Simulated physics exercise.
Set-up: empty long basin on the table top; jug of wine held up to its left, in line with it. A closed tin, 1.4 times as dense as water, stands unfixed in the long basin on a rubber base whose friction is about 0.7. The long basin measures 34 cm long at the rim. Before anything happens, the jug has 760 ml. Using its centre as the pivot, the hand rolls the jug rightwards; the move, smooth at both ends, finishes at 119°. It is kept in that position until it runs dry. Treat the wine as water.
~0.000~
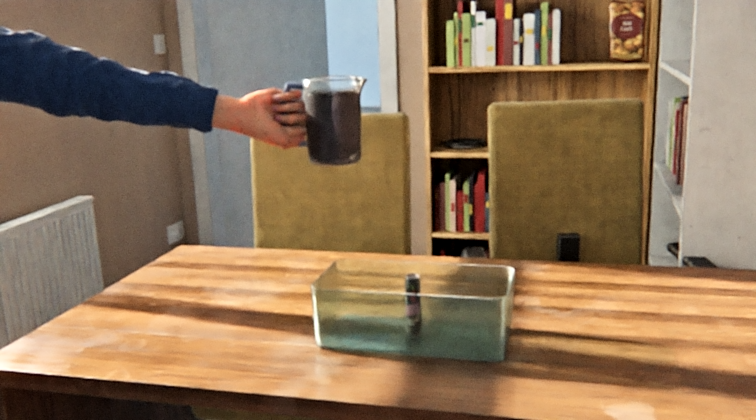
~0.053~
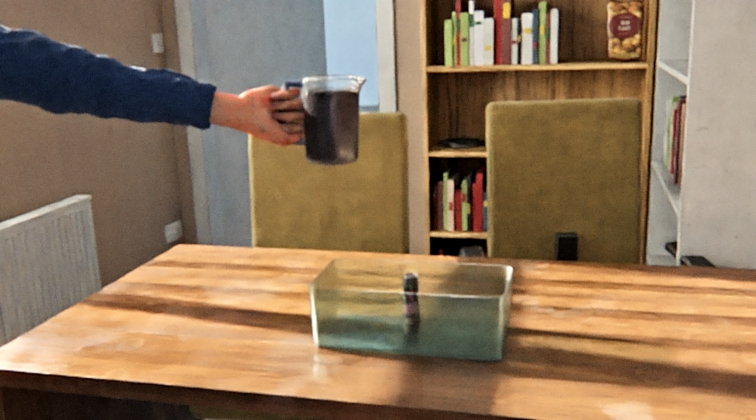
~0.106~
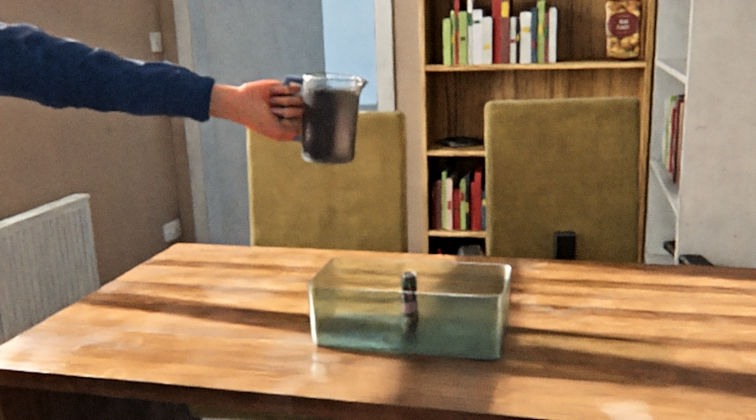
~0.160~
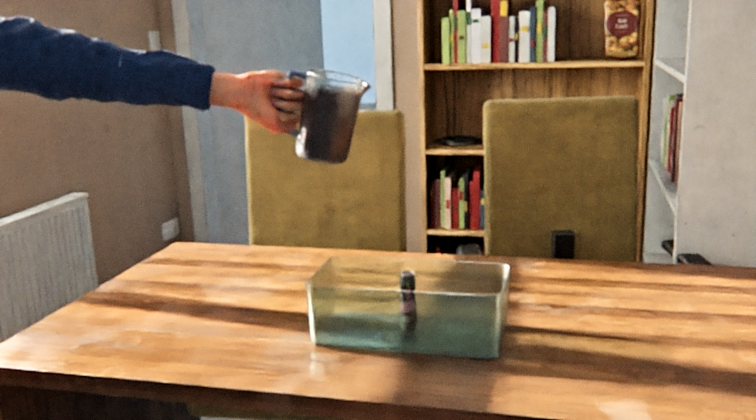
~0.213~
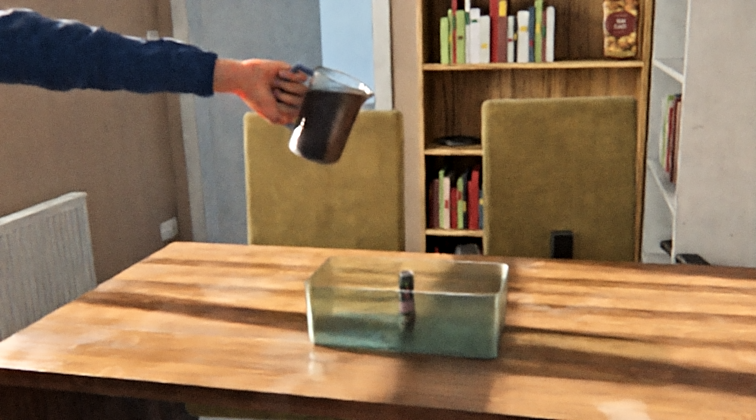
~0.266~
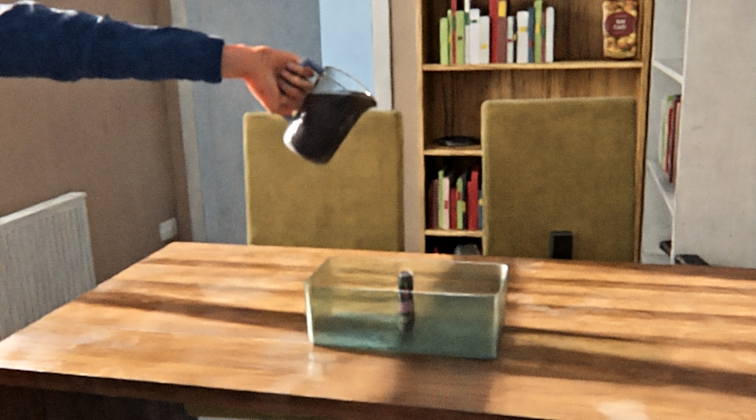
On a wooden table sits a glass basin holding a small dark object, as a hand tilts a jug of dark liquid rightwards above.
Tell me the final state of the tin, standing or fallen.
You'll see it resist.
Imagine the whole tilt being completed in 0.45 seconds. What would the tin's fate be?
In that case the tin stays vertical.
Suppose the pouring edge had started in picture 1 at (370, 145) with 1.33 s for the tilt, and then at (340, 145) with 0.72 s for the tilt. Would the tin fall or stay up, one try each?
Trial 1 - tin tips; trial 2 - tin tips.
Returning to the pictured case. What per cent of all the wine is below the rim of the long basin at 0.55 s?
Near 4 in a hundred.
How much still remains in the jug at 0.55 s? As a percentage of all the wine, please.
60 %.
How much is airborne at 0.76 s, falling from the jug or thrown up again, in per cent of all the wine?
About 40 percent.
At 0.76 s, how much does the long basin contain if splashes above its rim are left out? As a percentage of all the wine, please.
Around 50 per cent of the whole.
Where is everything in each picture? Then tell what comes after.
Tilt 0°; pouring edge (367, 79); surface from (308, 91) to (360, 90); the long basin's rim runs from (324, 274) to (511, 283); the tin's top is at (413, 279), in the first picture.
Tilt 2°; pouring edge (366, 79); surface from (307, 90) to (358, 90), in the second picture.
Tilt 6°; pouring edge (368, 81); surface from (308, 88) to (359, 90), in the third picture.
Tilt 14°; pouring edge (371, 86); surface from (309, 88) to (362, 91), in the fourth picture.
Tilt 24°; pouring edge (375, 94); surface from (306, 104) to (367, 93), in the fifth picture.
Tilt 36°; pouring edge (378, 105); surface from (300, 111) to (377, 101), in the sixth picture.
After 0.55 s the tilt is 104° and 60 per cent is still to pour; the tin stands where it began.
After 0.76 s the tilt is 119° and 11 per cent is still to pour; the tin stands where it began.
After 0.98 s the tilt is 119° and 0 per cent is still to pour; the tin stands where it began.
After 1.22 s the tilt is 119° and 0 per cent is still to pour; the tin stands where it began.
In the end the tin stands where it began.
